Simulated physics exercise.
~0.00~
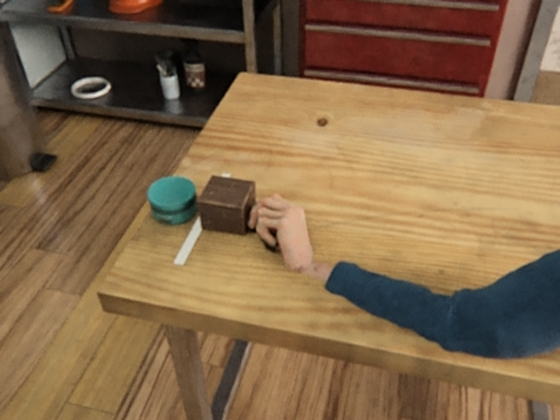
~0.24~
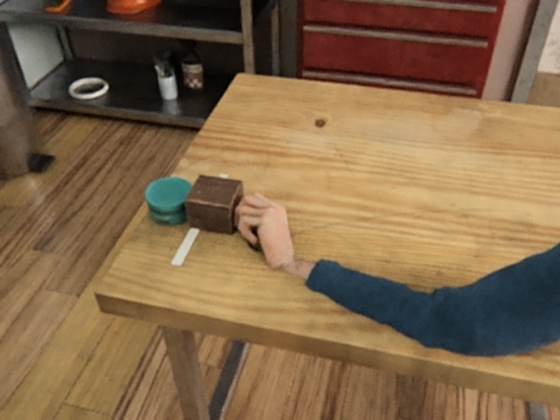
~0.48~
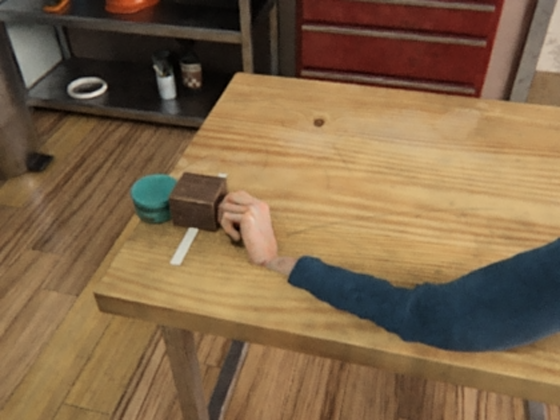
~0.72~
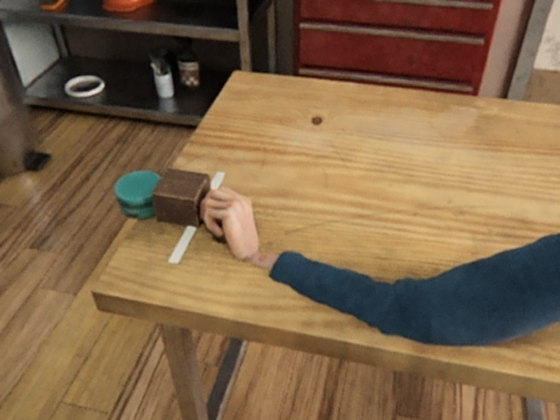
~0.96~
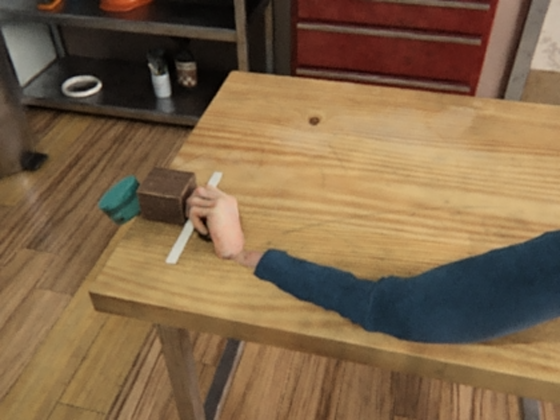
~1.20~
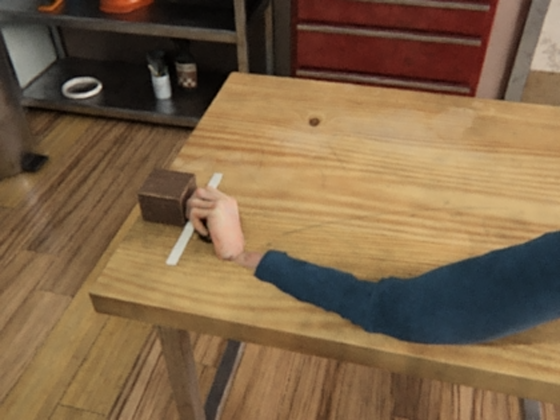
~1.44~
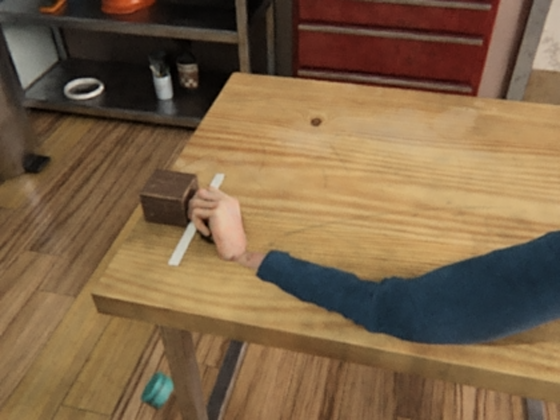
The clip opens on a wooden table with a turquoise tub and a brown block side by side near its left edge, beside a strip of pale tape. A hand in a blue sleeve, resting against the block's right side, pushes it left, and the block shoves the tub along ahead of it. As the hand reaches the tape, the tub is pushed out over the edge and tips. The hand and block then stop, while the tub drops out of sight. It ends with the tub below the tabletop near a table leg, the block still at the edge.
